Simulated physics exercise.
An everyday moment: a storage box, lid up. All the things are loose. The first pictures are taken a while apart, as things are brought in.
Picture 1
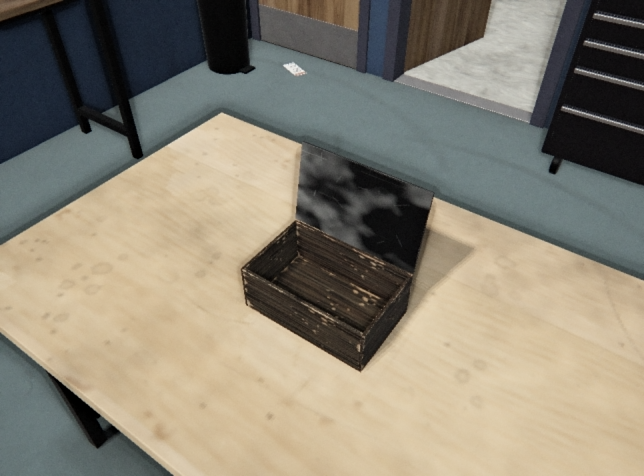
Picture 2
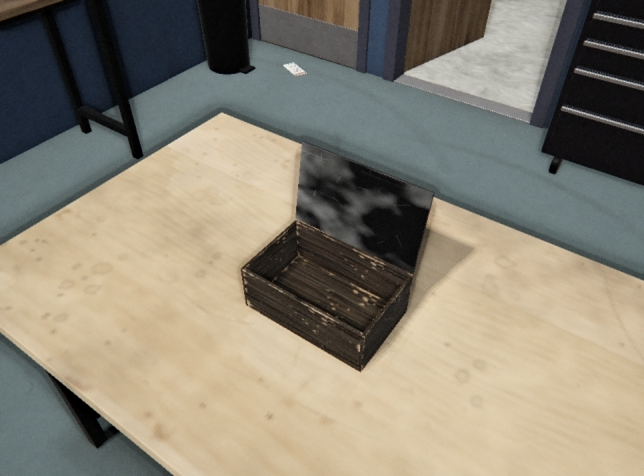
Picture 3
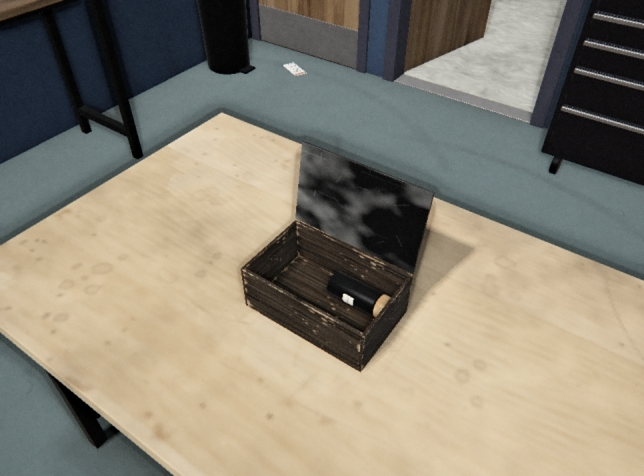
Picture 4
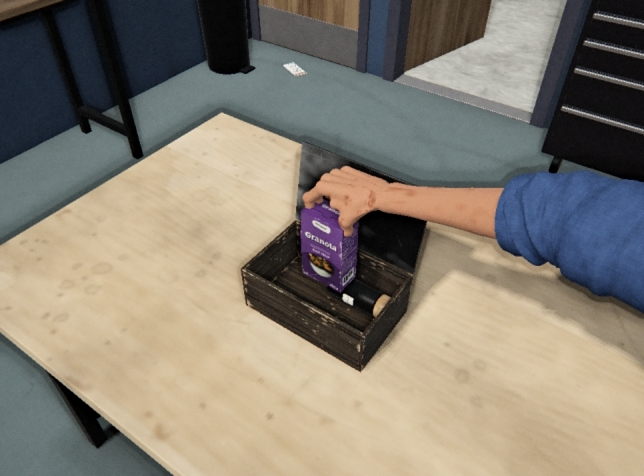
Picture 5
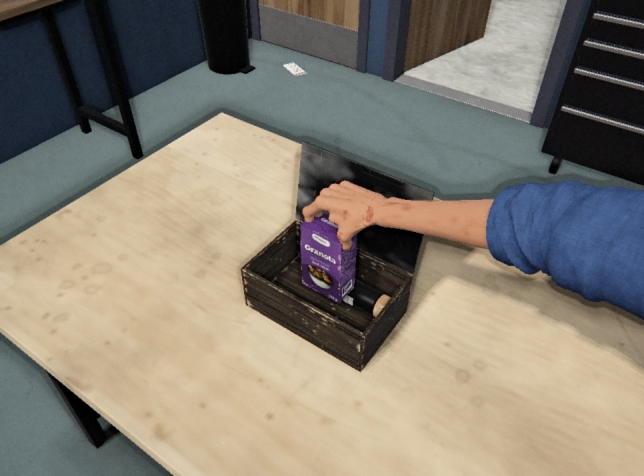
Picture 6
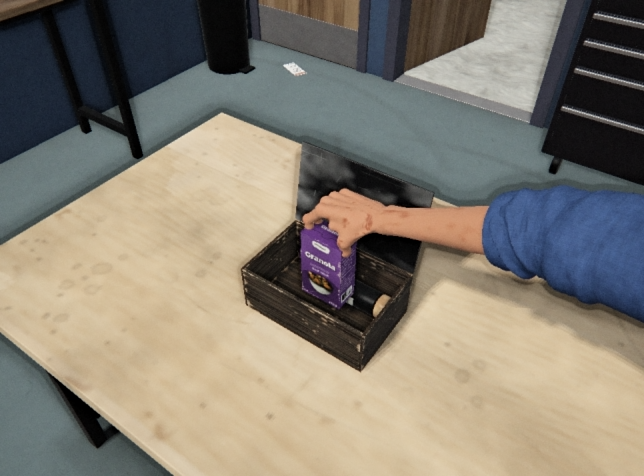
A purple carton was lowered by a hand into an open dark wooden box on a table, after a black shaker had appeared inside the empty box, and the hand kept holding the carton.
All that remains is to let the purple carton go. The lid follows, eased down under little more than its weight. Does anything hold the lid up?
Outcome: The lid will not close.
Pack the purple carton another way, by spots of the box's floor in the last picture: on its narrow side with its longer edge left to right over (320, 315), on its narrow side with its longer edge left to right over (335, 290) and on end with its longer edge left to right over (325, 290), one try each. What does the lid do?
First, it sits on the rim; second, it closes; third, it stays ajar.
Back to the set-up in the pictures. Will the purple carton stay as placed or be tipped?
It tips.
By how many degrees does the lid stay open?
Some 25° above the rim.
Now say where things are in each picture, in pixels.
In the first frame, the last thing is not in view yet.
In the second frame, the last thing is not in view yet.
In the third frame, the last thing is not in view yet; black shaker (359, 295).
In the fourth frame, on its way; purple carton (329, 245); black shaker (359, 295).
In the fifth frame, on its way; purple carton (328, 258).
In the sixth frame, put in, still held; purple carton (328, 264).
Then, 0.90 s later than the last frame, lid starting down; purple carton tilted by 26° near (314, 292).
Then, 1.70 s later than the last frame, lid 51° above the rim; purple carton tilted by 26° near (314, 292).
Then, 2.90 s later than the last frame, lid 23° above the rim; purple carton tilted by 27° near (314, 293).
When it is over, lid 23° above the rim; moved from the start, purple carton; black shaker as before. End places, in pixels of the last picture, purple carton near (313, 293).
